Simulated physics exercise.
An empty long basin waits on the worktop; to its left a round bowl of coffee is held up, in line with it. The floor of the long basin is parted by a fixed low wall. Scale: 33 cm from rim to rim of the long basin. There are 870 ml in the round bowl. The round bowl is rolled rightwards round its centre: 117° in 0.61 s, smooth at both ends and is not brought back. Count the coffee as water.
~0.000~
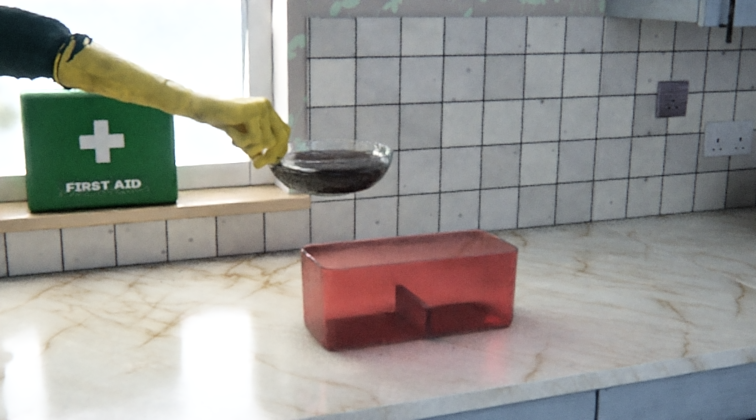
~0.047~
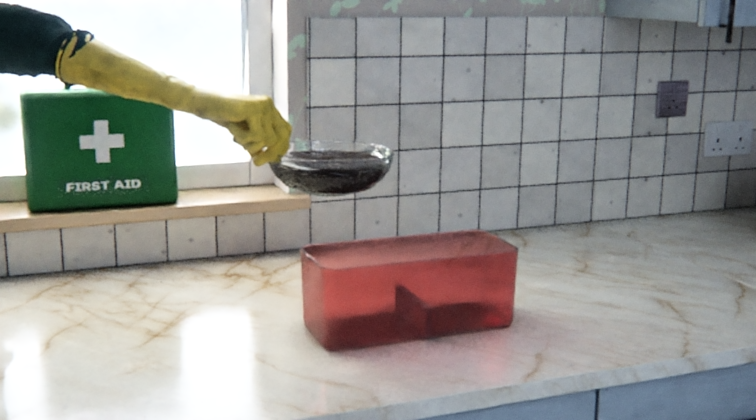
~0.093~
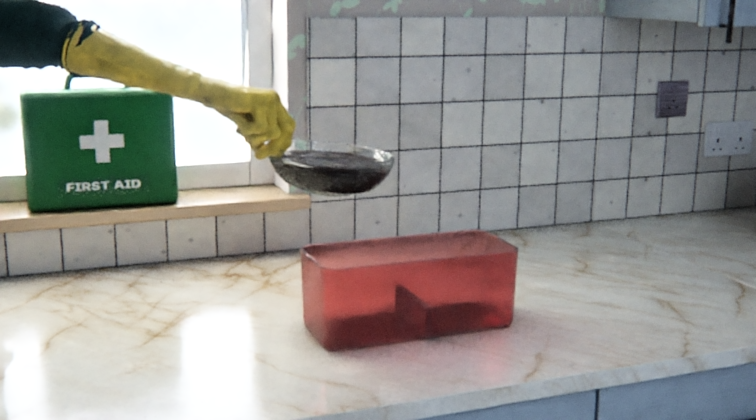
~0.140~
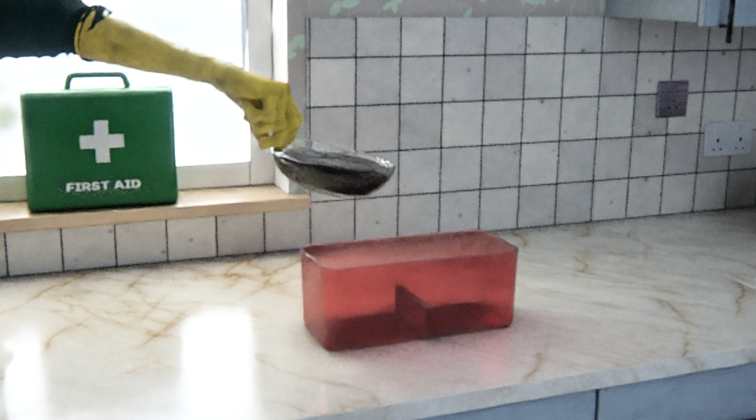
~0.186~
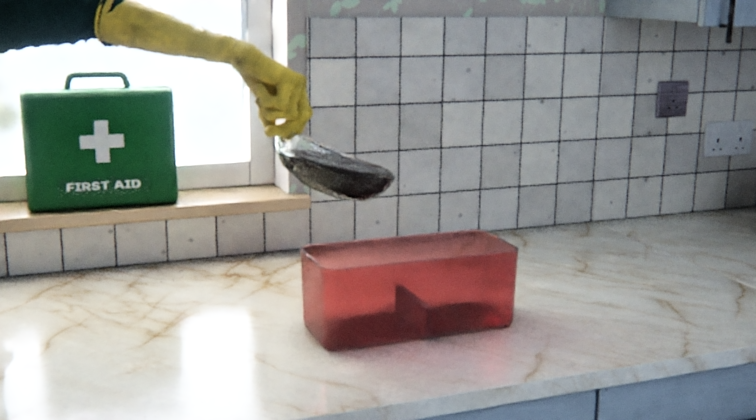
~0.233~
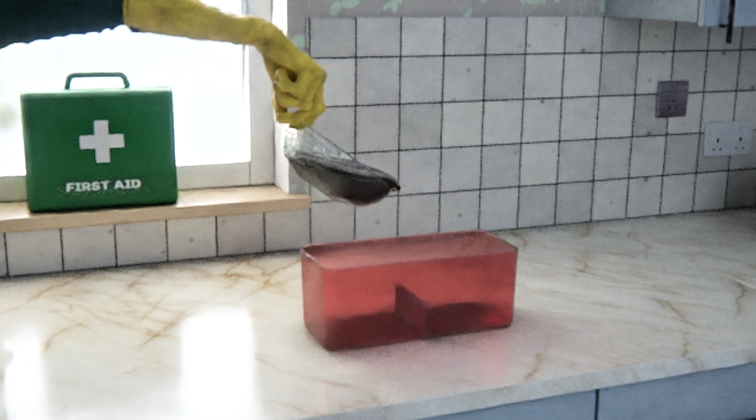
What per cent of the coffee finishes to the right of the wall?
The far part has some 41 per cent.
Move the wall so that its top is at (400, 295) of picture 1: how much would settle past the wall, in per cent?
Then about 60 per cent.
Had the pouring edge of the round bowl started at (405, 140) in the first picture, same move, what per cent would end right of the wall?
Then about 55 per cent.
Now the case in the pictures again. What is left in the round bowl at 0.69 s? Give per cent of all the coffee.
Near 0 in a hundred.
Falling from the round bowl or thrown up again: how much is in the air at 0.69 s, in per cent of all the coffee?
Near 20 in a hundred.
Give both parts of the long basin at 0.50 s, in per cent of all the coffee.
Left about 46, right about 42.
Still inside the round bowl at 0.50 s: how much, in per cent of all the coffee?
Some 0 per cent.
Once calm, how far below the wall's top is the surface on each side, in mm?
Some 26 mm on the left and 28 mm on the right.
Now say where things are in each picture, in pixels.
In the first frame, tilt 0°; pouring edge (388, 149); surface from (271, 163) to (383, 156); the long basin's rim runs from (312, 259) to (501, 240); the wall's top is at (413, 297).
In the second frame, tilt 2°; pouring edge (388, 150); surface from (271, 162) to (383, 157).
In the third frame, tilt 7°; pouring edge (389, 156); surface from (272, 159) to (384, 161).
In the fourth frame, tilt 15°; pouring edge (390, 164); surface from (276, 155) to (385, 164).
In the fifth frame, tilt 25°; pouring edge (389, 175); surface from (281, 153) to (382, 167); 1 per cent is over the edge.
In the sixth frame, tilt 37°; pouring edge (386, 189); surface from (287, 153) to (370, 170); 9 per cent is over the edge.
Then, 0.50 s in, the tilt is 107° and 0 per cent is still to pour, 45 is left of the wall and 41 right of it.
Then, 0.69 s in, the tilt is 117° and 0 per cent is still to pour, 43 is left of the wall and 31 right of it.
Then, 0.89 s in, the tilt is 117° and 0 per cent is still to pour, 48 is left of the wall and 41 right of it.
Then, 1.11 s in, the tilt is 117° and 0 per cent is still to pour, 49 is left of the wall and 41 right of it.
Finally, 49 per cent lies left of the wall, 41 right of it and 11 outside.
